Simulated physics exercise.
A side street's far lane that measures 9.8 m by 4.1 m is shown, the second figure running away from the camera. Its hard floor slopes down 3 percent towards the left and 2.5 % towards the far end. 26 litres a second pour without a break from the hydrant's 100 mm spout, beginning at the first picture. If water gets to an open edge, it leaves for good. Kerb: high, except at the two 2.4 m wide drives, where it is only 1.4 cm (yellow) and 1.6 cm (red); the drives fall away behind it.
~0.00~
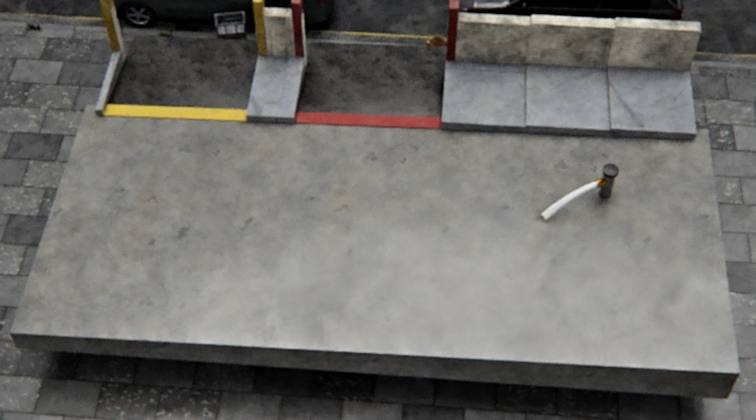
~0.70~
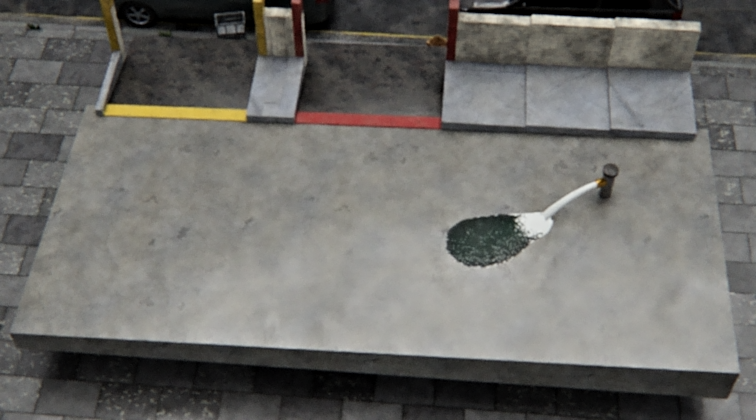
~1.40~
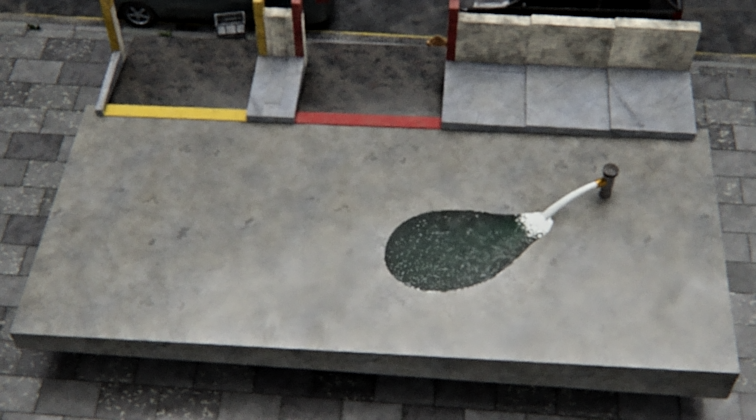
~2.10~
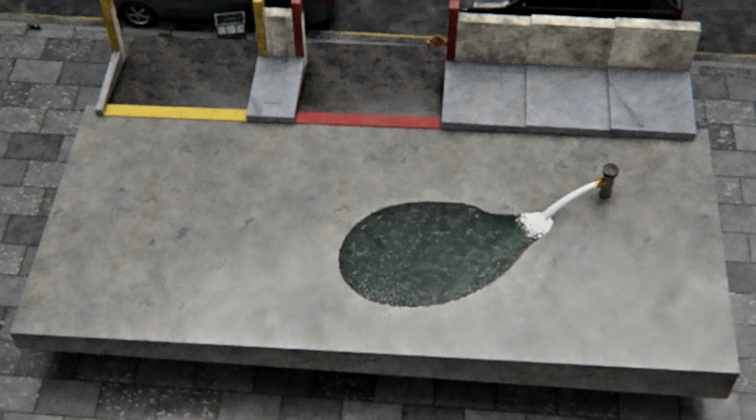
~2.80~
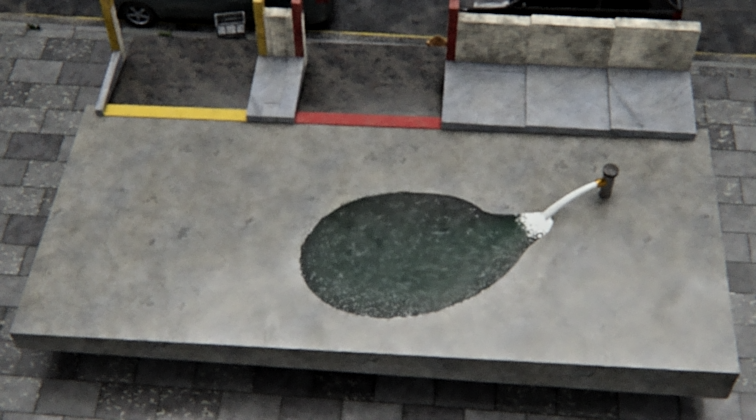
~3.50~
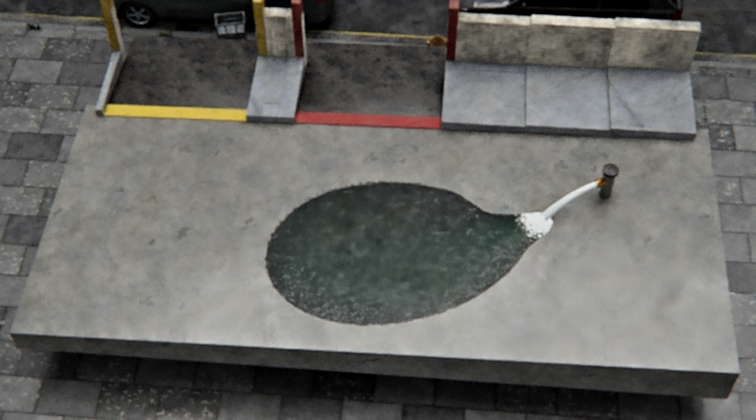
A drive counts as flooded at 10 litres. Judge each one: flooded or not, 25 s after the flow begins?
Looks like the yellow drive overshoots it; looks like the red drive undershoots it.
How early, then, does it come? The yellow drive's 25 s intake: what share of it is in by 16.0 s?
I'd say close to 35 in a hundred.
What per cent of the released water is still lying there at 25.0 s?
Close to 44 percent.
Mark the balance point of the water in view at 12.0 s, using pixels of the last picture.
I'd say somewhere about (272, 220).
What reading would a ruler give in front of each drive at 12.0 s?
Yellow 2.5 cm, red 0.6 cm.
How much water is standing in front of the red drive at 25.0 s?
I'd say close to 0.6 cm.
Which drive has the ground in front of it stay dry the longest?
The red drive is the one.
After 5.0 s water covers 25 % of the floor and is deepest (4 cm) near (535, 226); yellow drive not reached, red drive not reached.
After 8.0 s water covers 40 % of the floor and is deepest (5 cm) near (535, 226); yellow drive not reached, red drive not reached.
After 12.0 s water covers 50 % of the floor and is deepest (4 cm) near (535, 226); yellow drive 2.5 cm at the lowered kerb, 6 L in, red drive 0.54 cm at the lowered kerb, 0 L in.
After 16.0 s water covers 50 % of the floor and is deepest (4 cm) near (535, 226); yellow drive 2.5 cm at the lowered kerb, 23 L in, red drive 0.61 cm at the lowered kerb, 0 L in.
After 25.0 s water covers 50 % of the floor and is deepest (4 cm) near (535, 226); yellow drive 2.5 cm at the lowered kerb, 64 L in, red drive 0.62 cm at the lowered kerb, 0 L in.
